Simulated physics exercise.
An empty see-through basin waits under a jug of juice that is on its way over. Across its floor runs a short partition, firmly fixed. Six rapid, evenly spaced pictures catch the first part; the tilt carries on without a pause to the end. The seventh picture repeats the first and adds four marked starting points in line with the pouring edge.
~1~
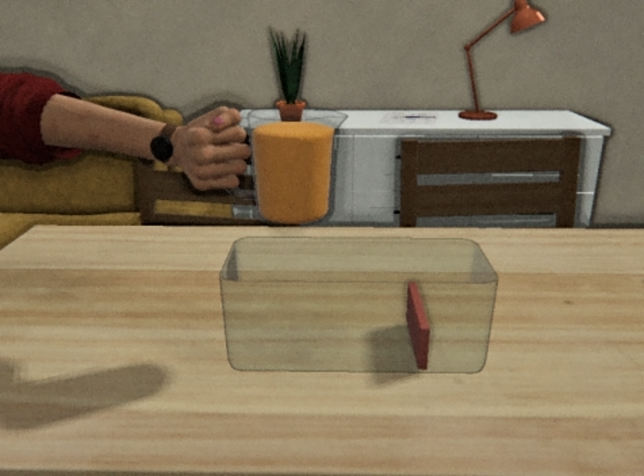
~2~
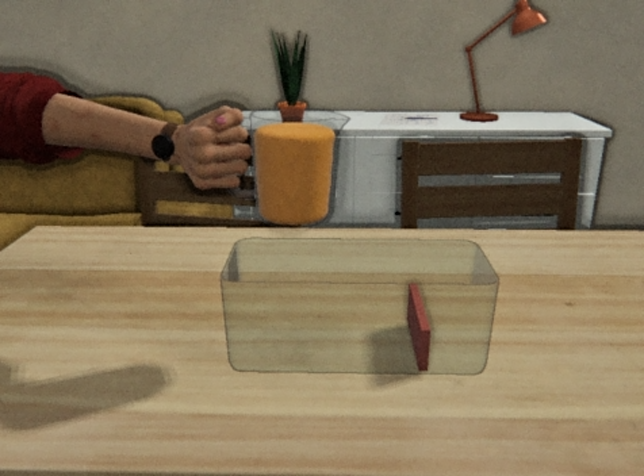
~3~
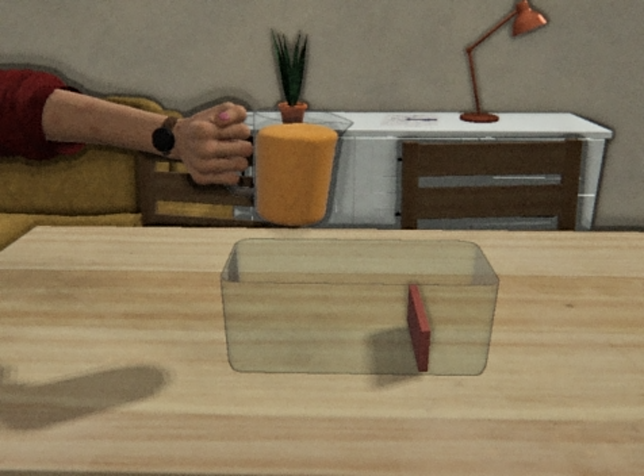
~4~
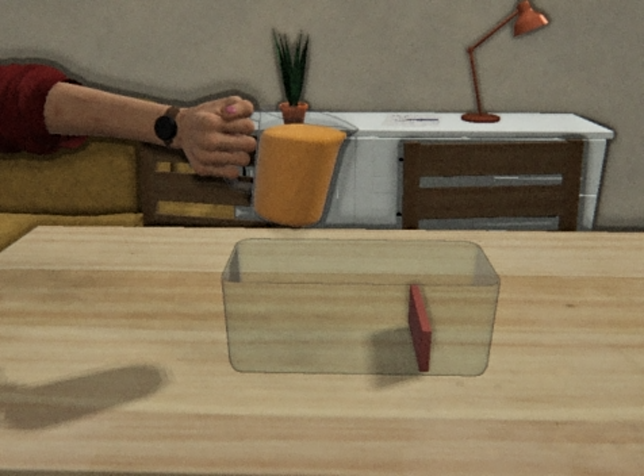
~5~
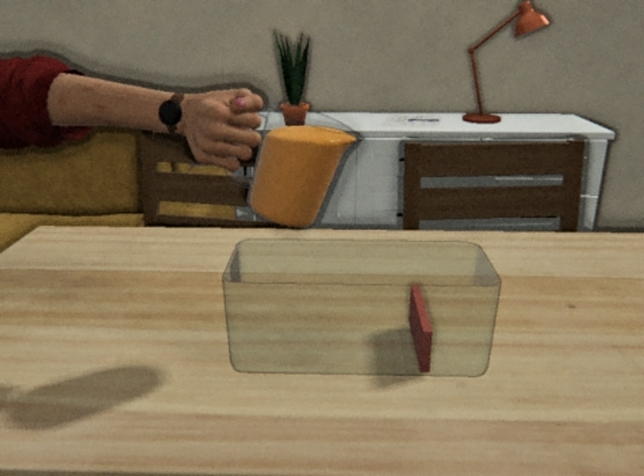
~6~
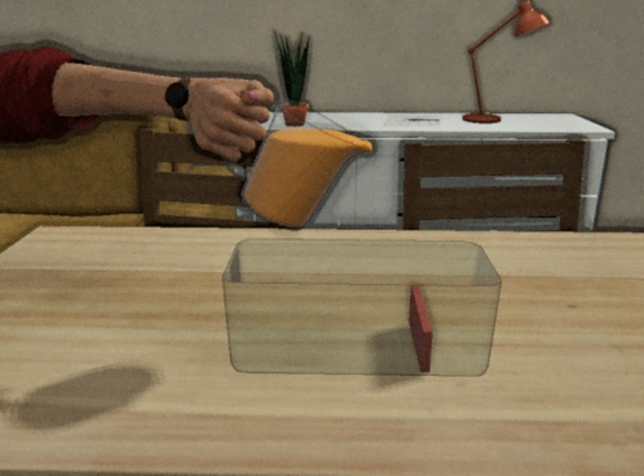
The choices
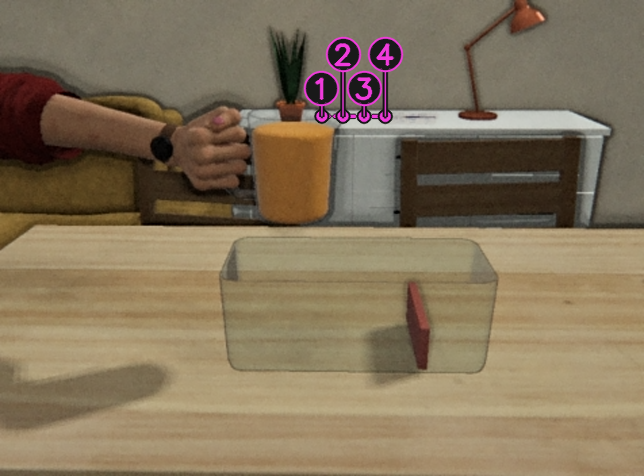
In a room with a grey wall, a mustard sofa and a white sideboard holding a potted plant and a copper lamp, a pale wooden table is seen from its front. An empty see-through basin with a short red partition right of centre sits beneath a clear jug of orange juice. From the left, a red-sleeved, watch-wearing arm gradually tilts the jug rightward until juice reaches its lip.
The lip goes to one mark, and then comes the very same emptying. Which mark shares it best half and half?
3 beats the others.
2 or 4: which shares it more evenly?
It is 4.
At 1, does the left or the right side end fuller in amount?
The left one.
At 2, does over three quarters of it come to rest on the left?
Yes.
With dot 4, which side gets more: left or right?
More ends on the right.
On the marked copy, 1 at (321, 116); 2 at (343, 116); 3 at (364, 116); 4 at (385, 116).
With 1, about 96 % ends left of the wall and 3 % right of it.
With 2, about 91 % ends left of the wall and 8 % right of it.
With 3, about 52 % ends left of the wall and 48 % right of it.
With 4, about 28 % ends left of the wall and 70 % right of it.
